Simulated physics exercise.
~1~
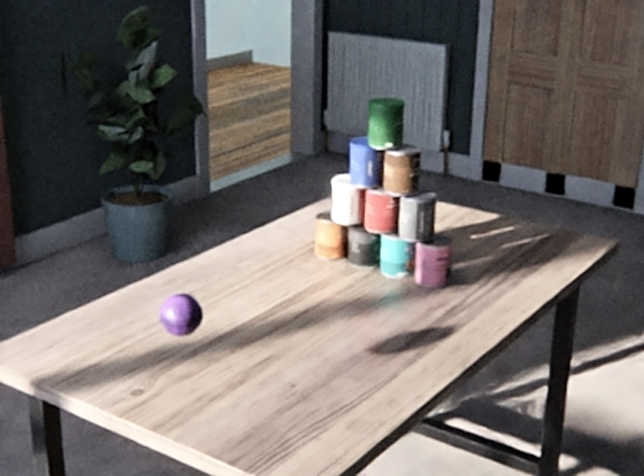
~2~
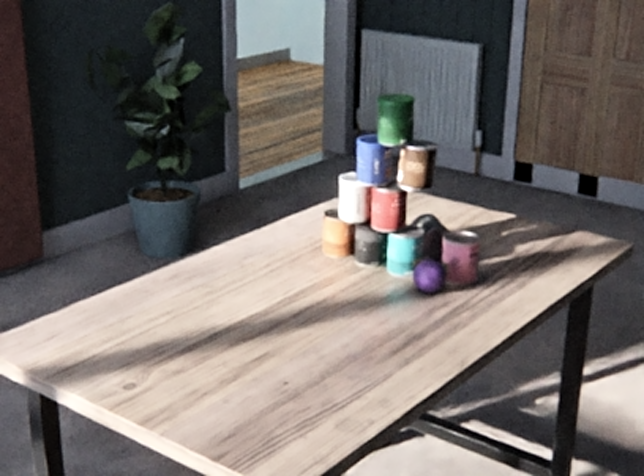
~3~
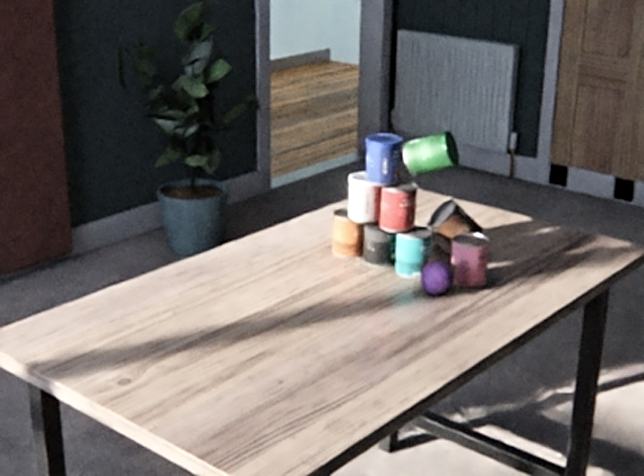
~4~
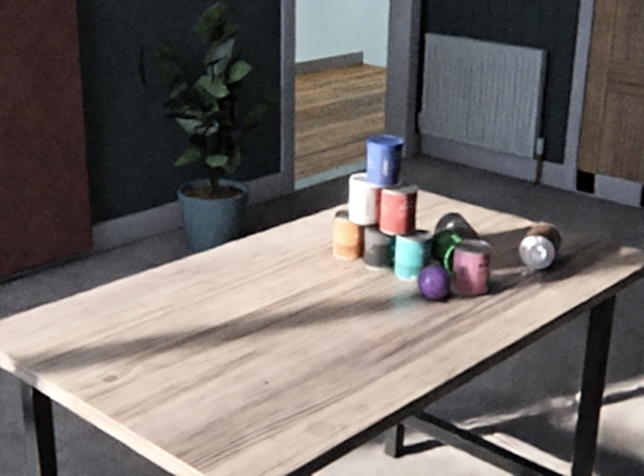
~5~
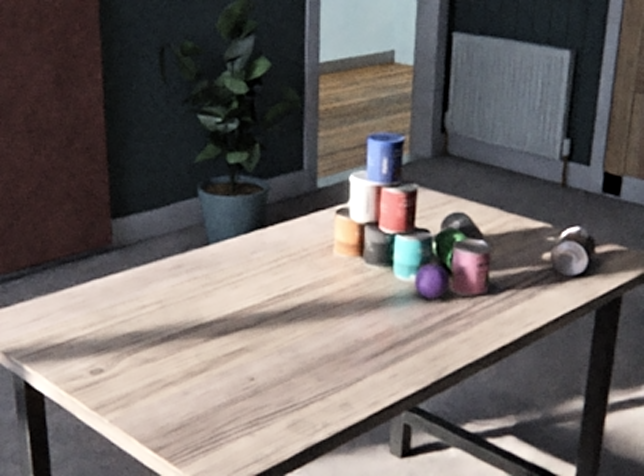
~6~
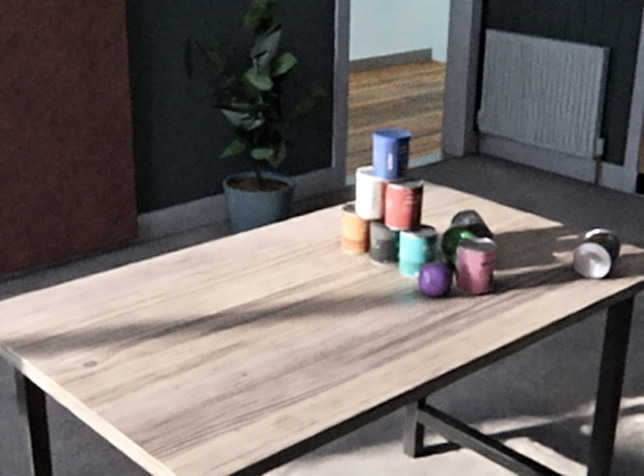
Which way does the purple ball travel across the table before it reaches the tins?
The purple ball travels to the right, ending up against the base of the stack.
